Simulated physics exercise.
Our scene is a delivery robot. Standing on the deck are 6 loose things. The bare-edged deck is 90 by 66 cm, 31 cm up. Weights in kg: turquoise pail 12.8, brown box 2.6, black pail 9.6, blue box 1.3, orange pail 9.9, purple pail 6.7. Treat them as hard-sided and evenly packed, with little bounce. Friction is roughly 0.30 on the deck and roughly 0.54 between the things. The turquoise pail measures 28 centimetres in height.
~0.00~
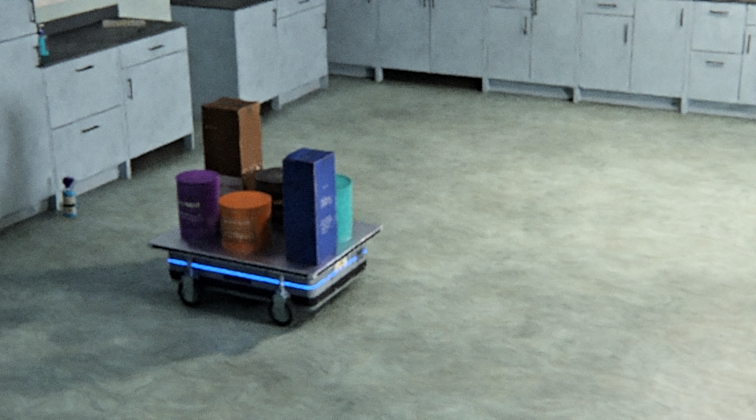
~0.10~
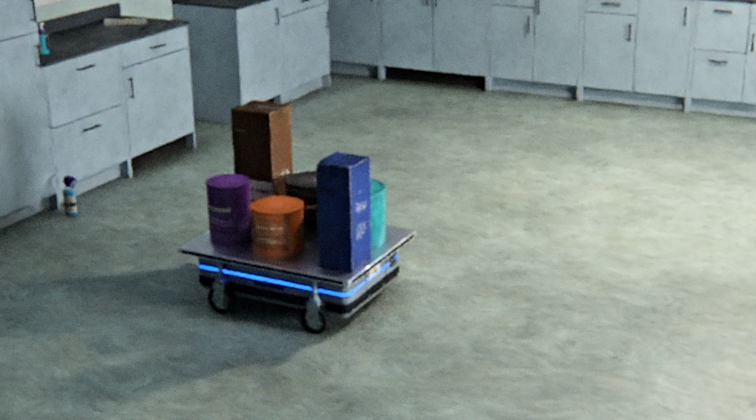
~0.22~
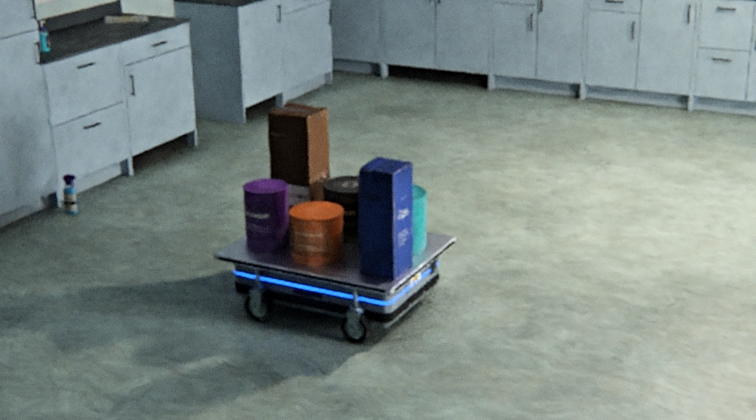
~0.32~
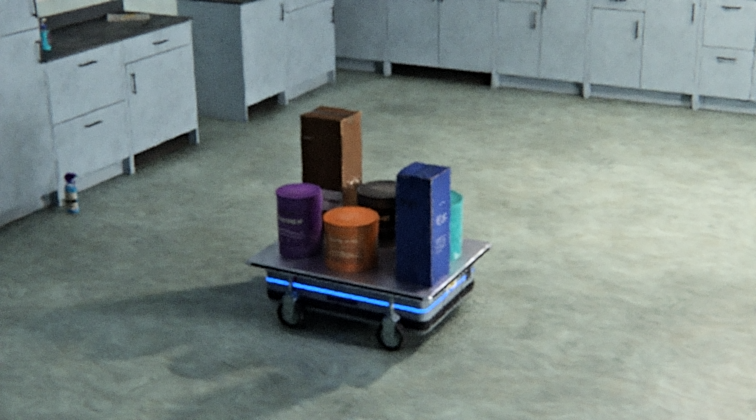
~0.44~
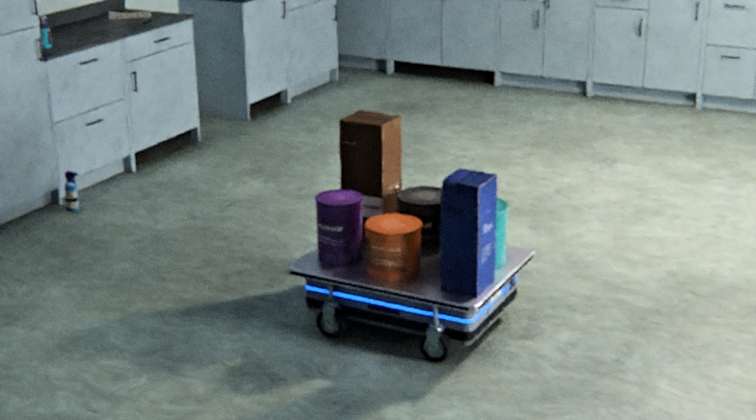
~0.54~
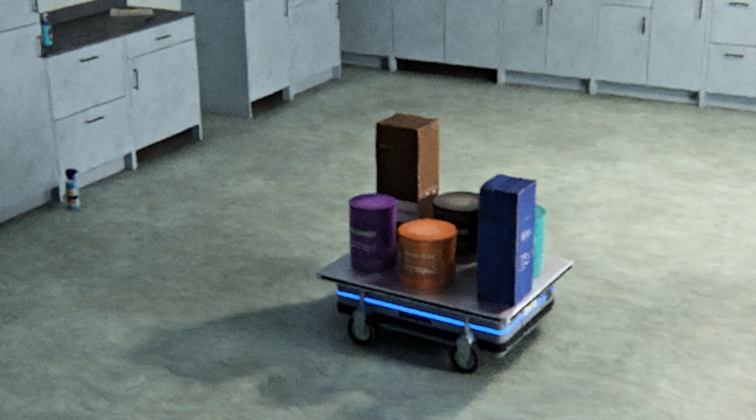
In the video, a low wheeled robot cart carrying purple, orange, black and turquoise pails and upright brown and blue boxes rolls across a room lined with cabinets, moving rightward and slightly nearer, while its load keeps its arrangement.
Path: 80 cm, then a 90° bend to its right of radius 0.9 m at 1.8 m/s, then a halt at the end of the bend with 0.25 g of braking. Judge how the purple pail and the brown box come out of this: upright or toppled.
The purple pail comes out upright, the brown box comes out toppled.
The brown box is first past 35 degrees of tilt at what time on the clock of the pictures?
Answer: About 1.2 s.
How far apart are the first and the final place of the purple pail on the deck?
I'd put it at about 6 centimetres.
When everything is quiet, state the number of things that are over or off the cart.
So, 4 in all.
Around 1.04 s, cart 187 cm along, turned 59°; turquoise pail, brown box, black pail and blue box now off the cart; purple pail shifted 2 cm near (483, 287); orange pail shifted 22 cm.
Around 1.44 s, cart 259 cm along, turned 90°; purple pail shifted 6 cm near (463, 362); orange pail shifted 41 cm.
Finally (2.6 s), off the cart and tipped over, turquoise pail, brown box, black pail and blue box; not toppled but over 10 cm from the start, orange pail; the last one still in place (within 10 cm). In the last view, brown box near (706, 390).
